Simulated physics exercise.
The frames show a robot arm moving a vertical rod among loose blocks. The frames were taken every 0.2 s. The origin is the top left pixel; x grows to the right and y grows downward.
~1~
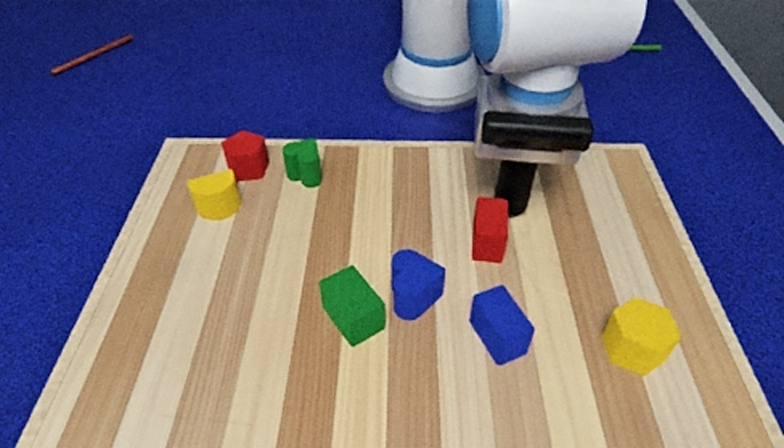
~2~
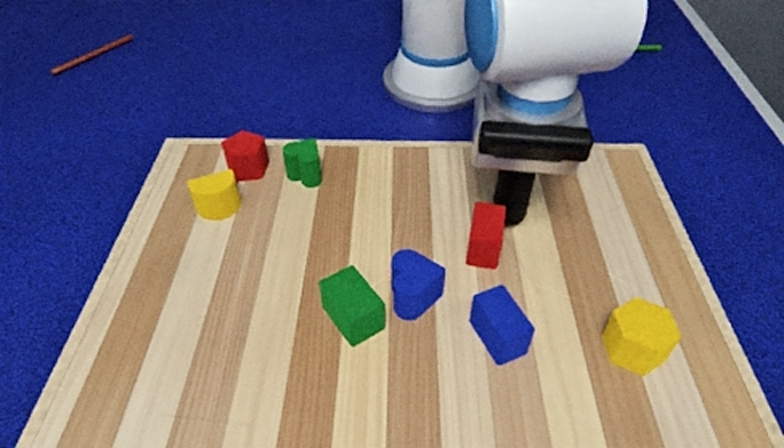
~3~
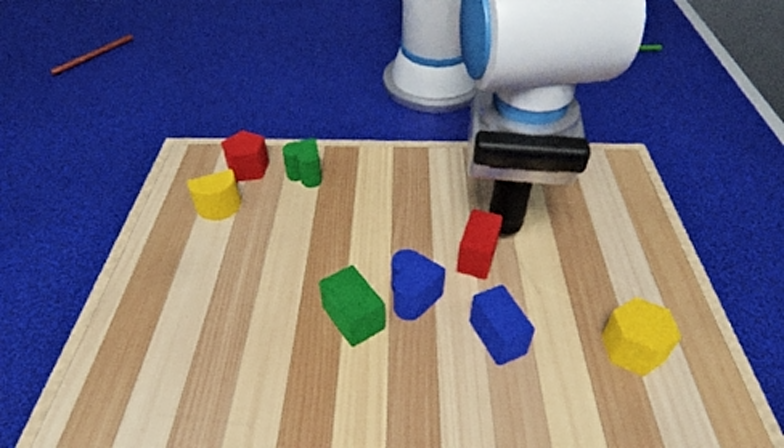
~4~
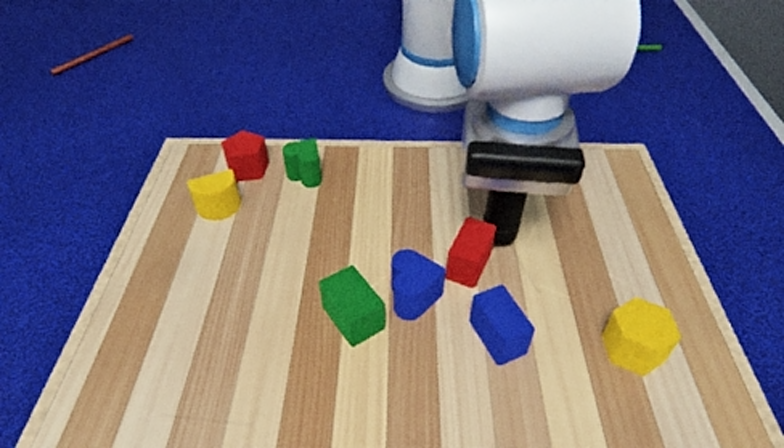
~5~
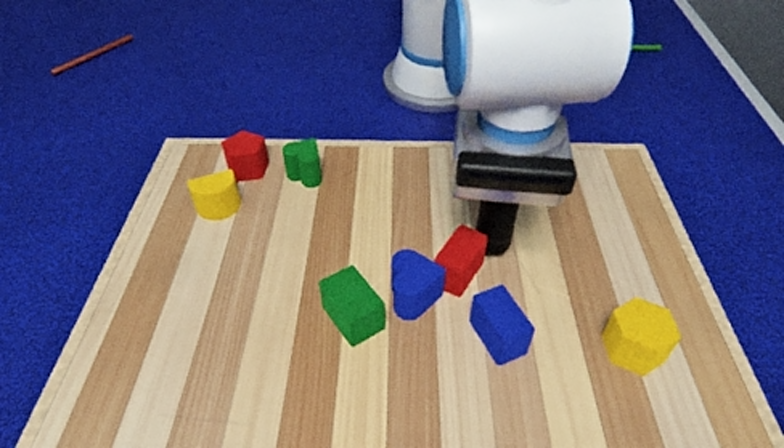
The clip shows a robot arm above a striped wooden board of coloured blocks, its black rod nudging a red rectangular block slightly downward and left, closer to the blue heart, as the block turns and the others stay still.
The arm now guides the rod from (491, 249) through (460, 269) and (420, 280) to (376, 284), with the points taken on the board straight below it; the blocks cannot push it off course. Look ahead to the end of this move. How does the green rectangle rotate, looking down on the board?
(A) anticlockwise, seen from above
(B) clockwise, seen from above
Answer: B.
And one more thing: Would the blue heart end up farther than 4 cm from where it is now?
Yes - that is the case.
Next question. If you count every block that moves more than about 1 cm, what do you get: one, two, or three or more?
Looking at the path, I think three or more of the blocks end up more than 1 cm away.
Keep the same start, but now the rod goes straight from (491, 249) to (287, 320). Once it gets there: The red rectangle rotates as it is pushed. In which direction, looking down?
Anticlockwise, looking down.
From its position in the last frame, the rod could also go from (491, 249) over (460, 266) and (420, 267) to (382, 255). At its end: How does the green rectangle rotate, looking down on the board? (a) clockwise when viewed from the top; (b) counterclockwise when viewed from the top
My pick is a.
What follows on the original path. One third of the way, rod (460, 263); green rectangle (338, 297), turned 30° clockwise; blue heart (382, 294); red rectangle (426, 268).
Two thirds of the way, rod (420, 273); green rectangle (308, 305), turned 40° clockwise; blue heart (351, 322); red rectangle (390, 285).
At the end, rod (376, 277); green rectangle (304, 307), turned 45° clockwise; blue heart (339, 342), turned 15° clockwise; red rectangle (372, 299), turned 35° anticlockwise; blue rectangle not moved.
